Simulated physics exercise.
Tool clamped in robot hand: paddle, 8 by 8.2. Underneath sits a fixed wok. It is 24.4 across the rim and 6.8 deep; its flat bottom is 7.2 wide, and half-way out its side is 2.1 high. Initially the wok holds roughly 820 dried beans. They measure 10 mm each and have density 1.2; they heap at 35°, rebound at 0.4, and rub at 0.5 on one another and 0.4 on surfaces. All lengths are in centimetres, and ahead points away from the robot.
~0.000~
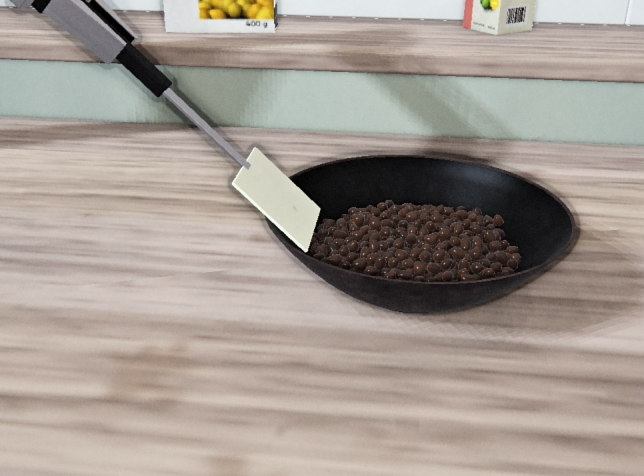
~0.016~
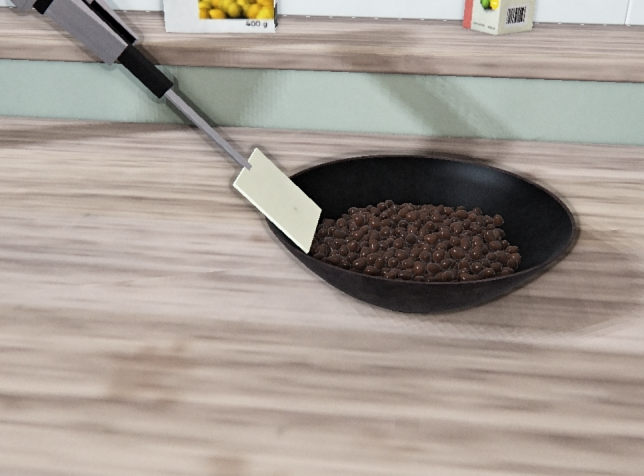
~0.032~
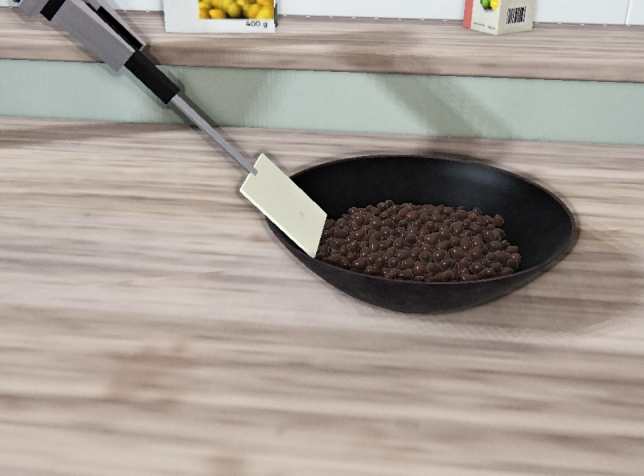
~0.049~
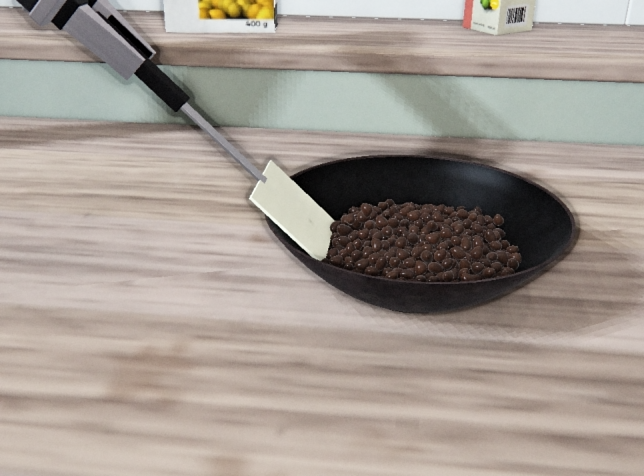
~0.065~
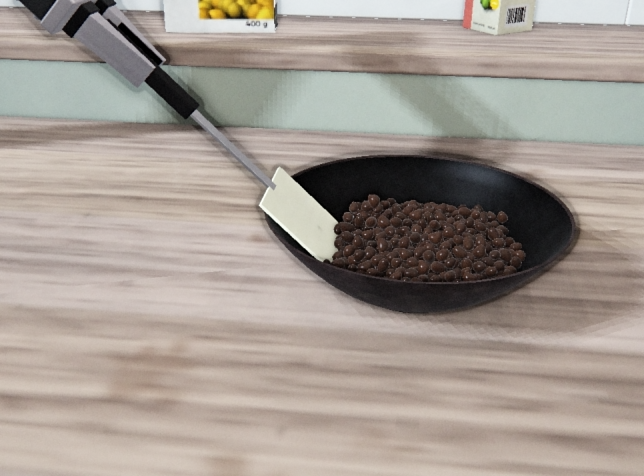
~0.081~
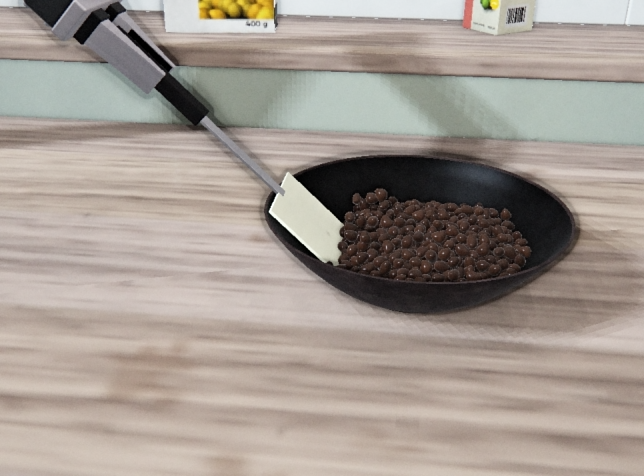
A pale, flat paddle held by a grey and black robot arm slides slowly down and to the right inside a black wok, nudging the near-left edge of a heap of dark brown beans rightward. The wok sits right of centre on a streaked wooden counter, seen from slightly above by a still camera. Behind are a pale green strip, a wooden ledge and two partly visible packages.
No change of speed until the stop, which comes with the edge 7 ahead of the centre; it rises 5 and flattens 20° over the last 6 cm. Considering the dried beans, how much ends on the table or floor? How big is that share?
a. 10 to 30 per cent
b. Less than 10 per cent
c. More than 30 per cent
10 to 30 per cent (a).
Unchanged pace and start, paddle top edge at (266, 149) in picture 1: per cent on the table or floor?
Spill: Approx. 25 per cent.
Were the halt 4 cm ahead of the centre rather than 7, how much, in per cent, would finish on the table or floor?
It would be near 0 per cent.
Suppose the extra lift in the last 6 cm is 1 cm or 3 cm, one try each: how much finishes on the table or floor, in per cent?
Result: Approx. 15 % and 15 %, one try each.
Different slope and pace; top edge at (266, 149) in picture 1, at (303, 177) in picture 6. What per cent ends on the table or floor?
Some 30 percent ends up on the table or floor.
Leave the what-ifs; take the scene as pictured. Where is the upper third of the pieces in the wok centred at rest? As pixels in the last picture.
I'd say around pixel (516, 227).
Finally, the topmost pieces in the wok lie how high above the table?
It reaches about 8.5 cm.
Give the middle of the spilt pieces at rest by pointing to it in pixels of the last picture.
At about (617, 290) in the last picture.
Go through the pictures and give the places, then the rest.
Paddle top edge at (244, 164), sloping 44°; upper third of the load around (412, 238), from x 310 to 515, top at y 205; 825 in the wok, in the first picture.
Paddle top edge at (245, 165), sloping 44°; upper third of the load around (412, 238), from x 310 to 515, top at y 205, in the second picture.
Paddle top edge at (252, 171), sloping 44°; upper third of the load around (412, 238), from x 310 to 515, top at y 205, in the third picture.
Paddle top edge at (261, 178), sloping 44°; upper third of the load around (414, 238), from x 315 to 515, top at y 205, in the fourth picture.
Paddle top edge at (270, 185), sloping 44°; upper third of the load around (421, 236), from x 315 to 520, top at y 200, in the fifth picture.
Paddle top edge at (279, 191), sloping 44°; upper third of the load around (431, 237), from x 315 to 525, top at y 195; 825 in the wok, in the sixth picture.
After 0.18 s, sloping 44°, highest piece 7 above the table; 825 in the wok.
After 0.28 s, sloping 35°, highest piece 9 above the table; 821 in the wok, 4 on the blade or in flight.
After 0.53 s, sloping 24°, highest piece 9 above the table; 712 in the wok, 71 on the table or floor, 42 on the blade or in flight.
After 1.58 s, sloping 24°, highest piece 8 above the table; 705 in the wok, 120 on the table or floor.
At rest, 705 in the wok, 120 on the table or floor. That is 15 % on the table or floor.
